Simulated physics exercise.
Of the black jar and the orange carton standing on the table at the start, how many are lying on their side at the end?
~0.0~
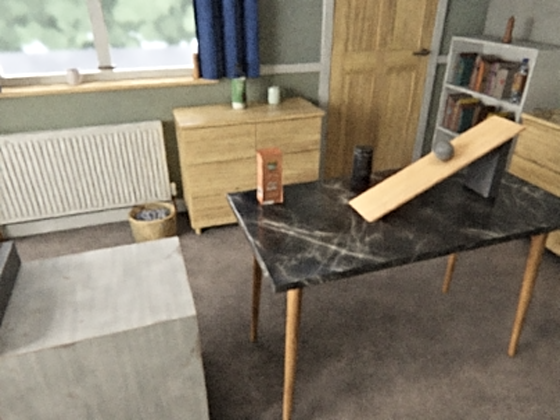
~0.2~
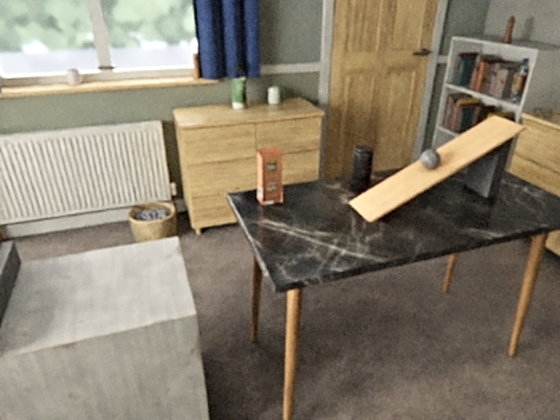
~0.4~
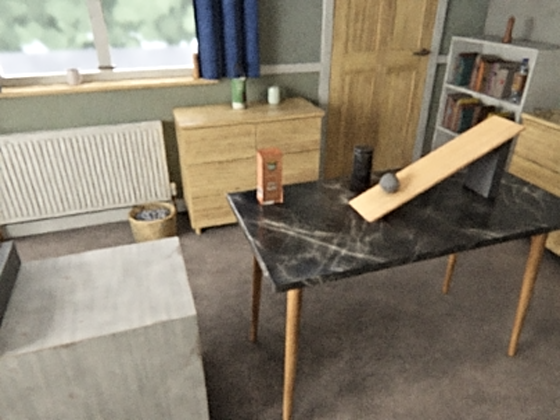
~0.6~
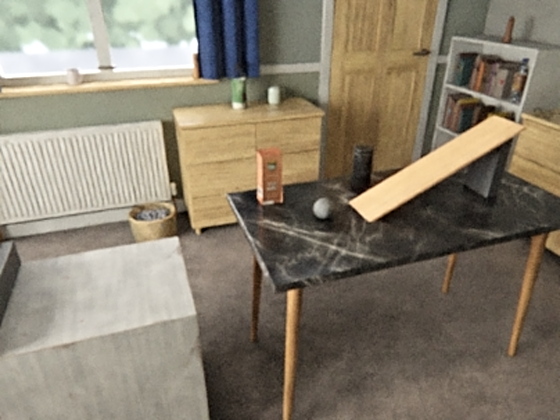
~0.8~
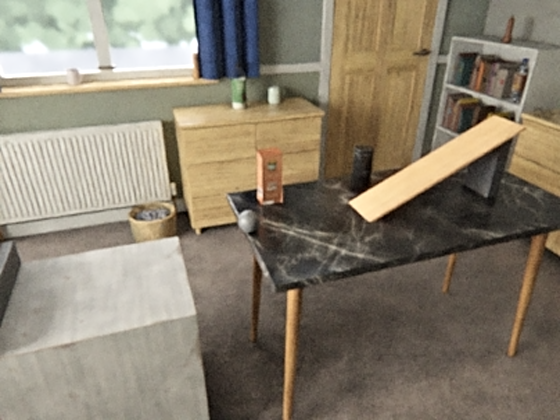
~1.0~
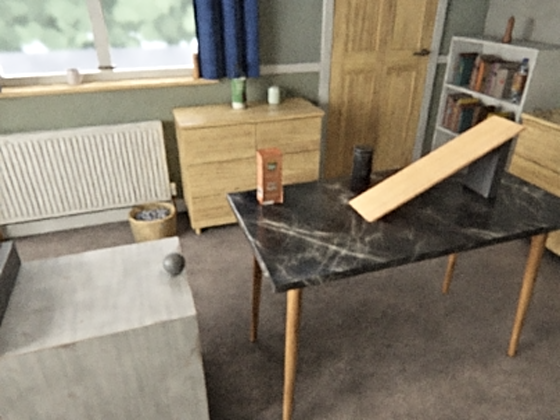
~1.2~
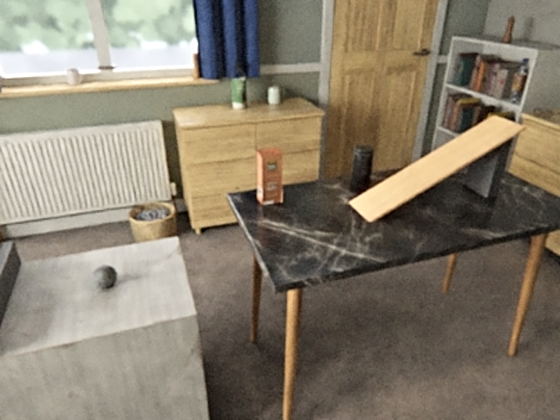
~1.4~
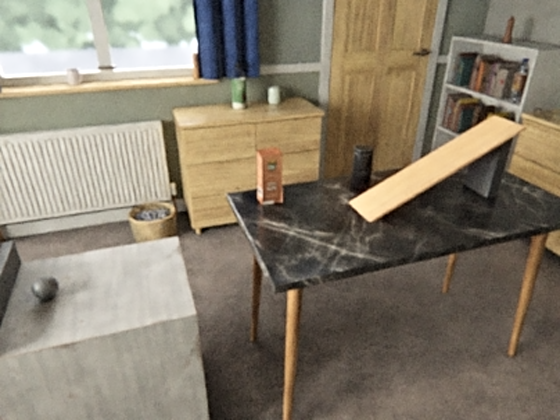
None of them are. The black jar and the orange carton both still stand upright in their places on the table.
